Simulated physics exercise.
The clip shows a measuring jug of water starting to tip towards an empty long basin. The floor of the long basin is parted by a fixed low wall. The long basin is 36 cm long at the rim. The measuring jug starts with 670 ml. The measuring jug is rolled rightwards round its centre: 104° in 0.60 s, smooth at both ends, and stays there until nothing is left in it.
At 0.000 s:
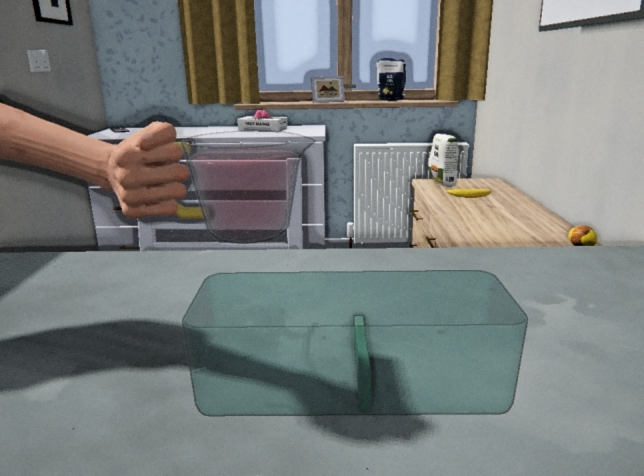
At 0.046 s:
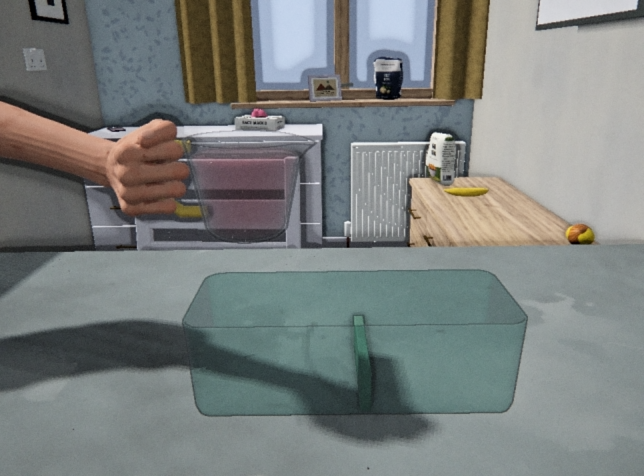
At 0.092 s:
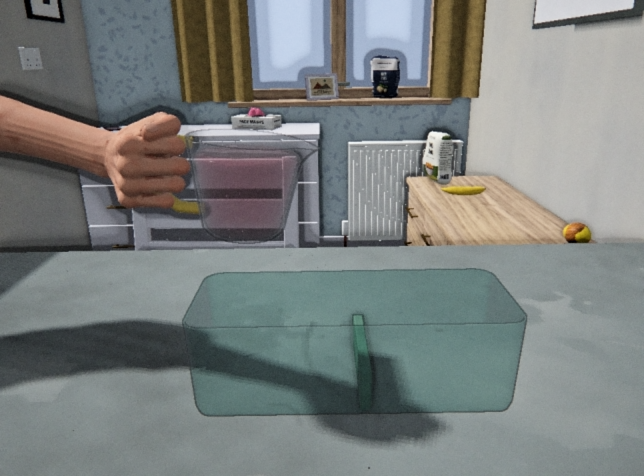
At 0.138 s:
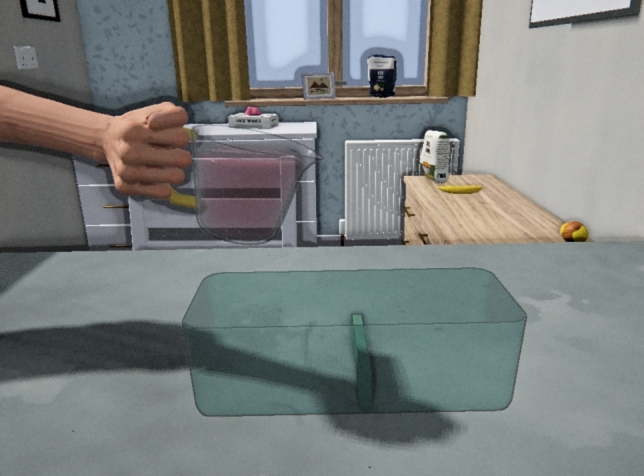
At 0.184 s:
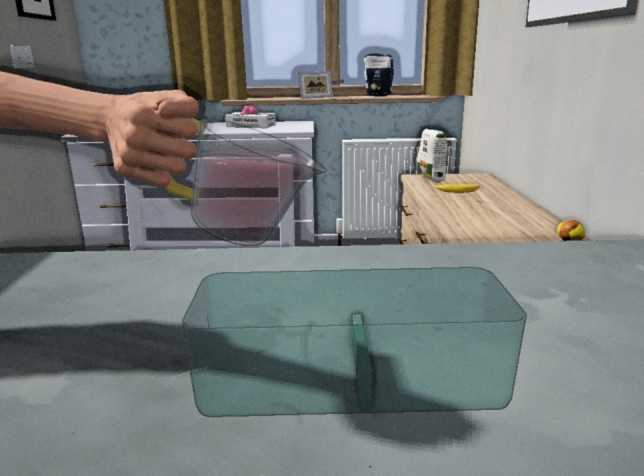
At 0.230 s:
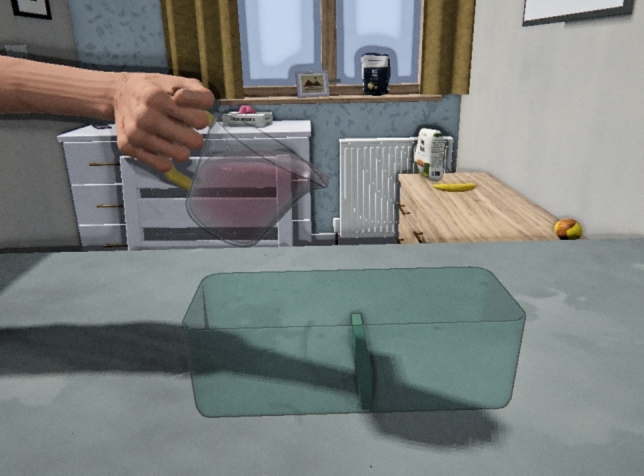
A bare forearm reaches in from the left with its fist around the yellow handle of a clear jug of pinkish-looking liquid, seen from just above a grey worktop in a kitchen-like room. An empty, long green-tinted basin with a low upright divider sits in front, with white drawers, a radiator, a curtained window and a wooden counter behind. The hand smoothly tilts the jug rightwards, while the view drifts slightly.
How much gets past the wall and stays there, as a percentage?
Roughly 37 per cent is past the wall.
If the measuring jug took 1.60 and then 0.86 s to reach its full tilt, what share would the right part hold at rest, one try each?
In turn about 65 and 50 per cent.
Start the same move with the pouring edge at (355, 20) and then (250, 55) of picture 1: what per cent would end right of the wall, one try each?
In turn about 80 and 5 per cent.
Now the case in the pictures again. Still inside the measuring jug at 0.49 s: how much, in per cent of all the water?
Near 38 in a hundred.
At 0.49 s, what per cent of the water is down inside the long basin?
Near 34 in a hundred.
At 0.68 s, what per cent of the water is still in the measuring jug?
Some 5 per cent.
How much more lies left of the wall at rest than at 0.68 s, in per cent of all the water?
About 10 per cent.
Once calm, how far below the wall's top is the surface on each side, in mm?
Some 34 mm on the left and 38 mm on the right.
After 0.49 s the tilt is 96° and 38 per cent is still to pour, 7 is left of the wall and 26 right of it.
After 0.68 s the tilt is 104° and 5 per cent is still to pour, 51 is left of the wall and 37 right of it.
After 0.88 s the tilt is 104° and 0 per cent is still to pour, 60 is left of the wall and 37 right of it.
After 1.10 s the tilt is 104° and 0 per cent is still to pour, 61 is left of the wall and 37 right of it.
In the end 61 per cent lies left of the wall, 37 right of it and 2 outside.
